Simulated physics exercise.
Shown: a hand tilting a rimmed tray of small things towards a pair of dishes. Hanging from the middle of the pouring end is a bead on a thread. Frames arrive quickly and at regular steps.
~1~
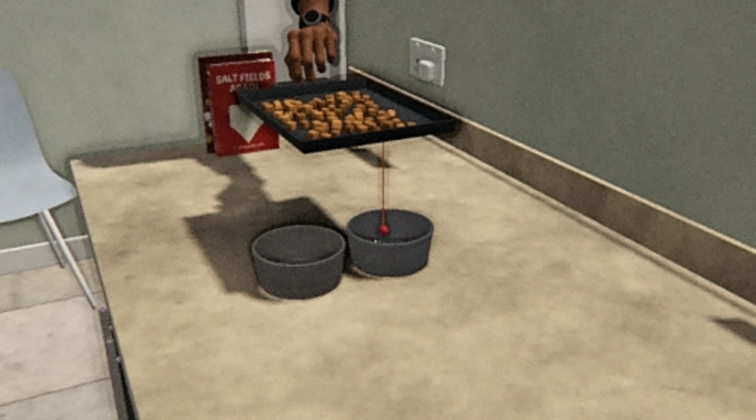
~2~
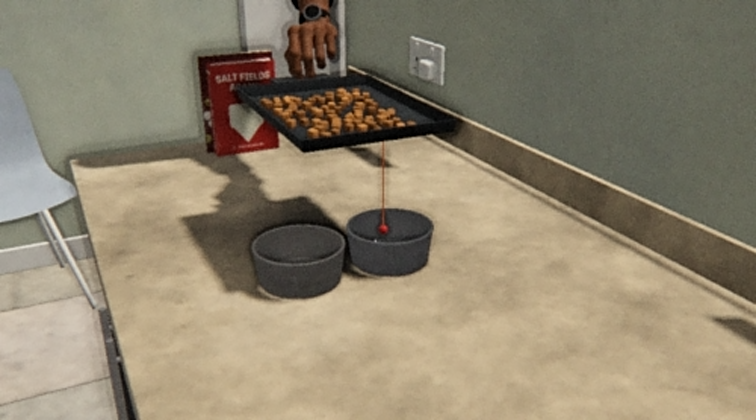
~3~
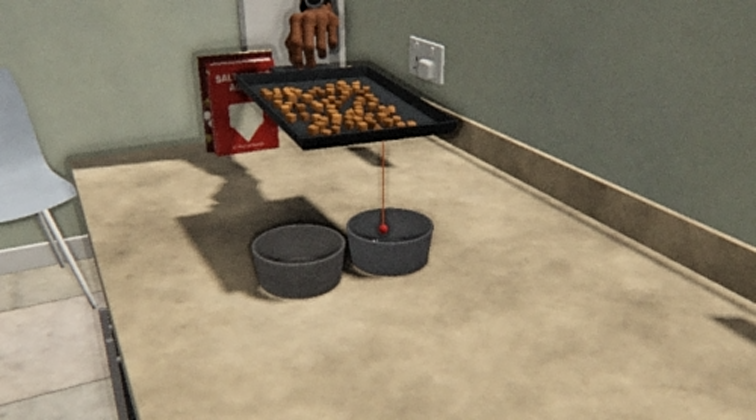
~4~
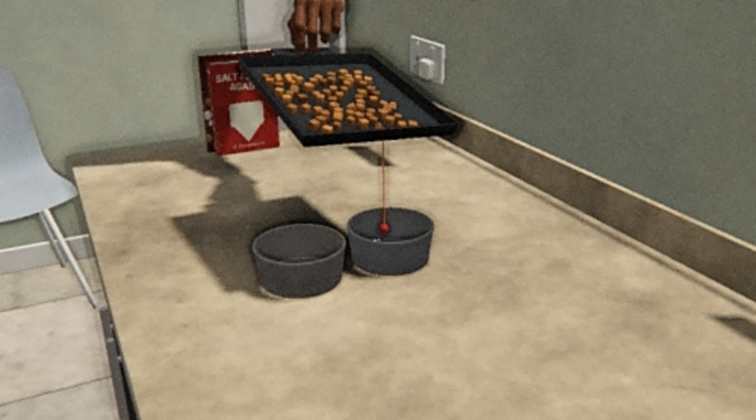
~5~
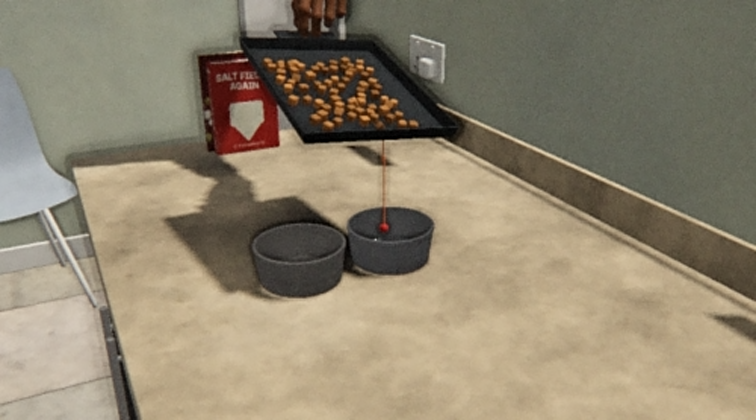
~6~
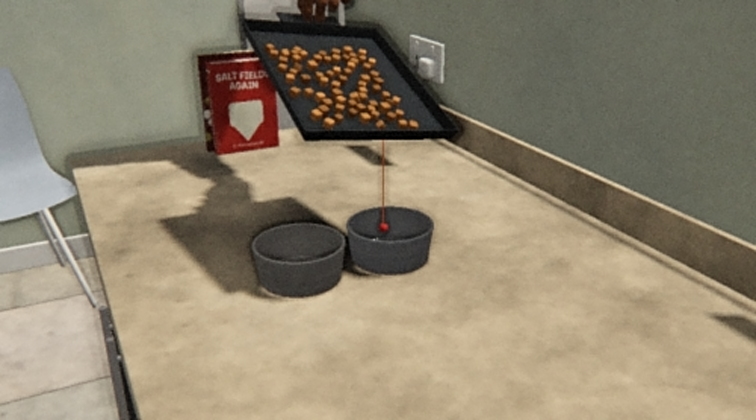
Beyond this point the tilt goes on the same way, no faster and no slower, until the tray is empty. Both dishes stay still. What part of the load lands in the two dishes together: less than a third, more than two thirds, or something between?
I expect the dishes to end up with a share smaller than a third of the load.
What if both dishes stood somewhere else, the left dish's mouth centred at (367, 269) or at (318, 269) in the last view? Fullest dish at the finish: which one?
The first layout gives the one at right, the second layout gives the one at right.
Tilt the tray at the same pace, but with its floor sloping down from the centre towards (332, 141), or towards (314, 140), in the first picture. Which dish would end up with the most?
First try, the dish at left; second try, the dish at left.
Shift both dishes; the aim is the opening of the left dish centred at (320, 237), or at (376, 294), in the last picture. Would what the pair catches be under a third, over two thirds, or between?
Below one third; under a third.
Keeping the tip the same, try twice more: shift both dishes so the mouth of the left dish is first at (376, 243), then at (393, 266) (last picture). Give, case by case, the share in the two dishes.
Trial 1 about 50 %, trial 2 about 60 %.
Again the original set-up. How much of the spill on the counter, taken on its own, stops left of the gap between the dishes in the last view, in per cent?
0 in a hundred, roughly.
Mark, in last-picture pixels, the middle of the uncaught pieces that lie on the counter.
My estimate puts the centre near (460, 277).
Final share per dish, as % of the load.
Left dish 0, right dish 10 %.
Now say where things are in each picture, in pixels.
In the first picture, corners of the pouring end near (303, 140) and (454, 119), level; middle of the load near (338, 113), brown sugar cubes; left dish near (316, 278); right dish near (410, 256); bead on its thread near (383, 230).
In the second picture, corners of the pouring end near (303, 139) and (454, 119), level; middle of the load near (338, 110).
In the third picture, corners of the pouring end near (304, 137) and (454, 120), tipped barely, lowest at the right corner; middle of the load near (338, 105).
In the fourth picture, corners of the pouring end near (305, 134) and (455, 123), tipped a little, lowest at the right corner; middle of the load near (339, 96).
In the fifth picture, corners of the pouring end near (307, 131) and (455, 125), tipped clearly, lowest at the right corner; middle of the load near (341, 88).
In the sixth picture, corners of the pouring end near (308, 129) and (455, 128), tipped clearly, lowest at the right corner; middle of the load near (342, 80), a little on the move; left dish near (316, 276); right dish near (410, 254).
Shortly afterwards, tray tipped steeply; all but a few on the tray; only a few in the air.
Next, tray tipped past a quarter turn; the bulk on the tray; a little outside both; a little in the air.
Some moments later, tray tipped past a quarter turn; a little in the right dish; all but a few outside both.
In the end, tray tipped past a quarter turn; none at all in the left dish; a little in the right dish; all but a few outside both.
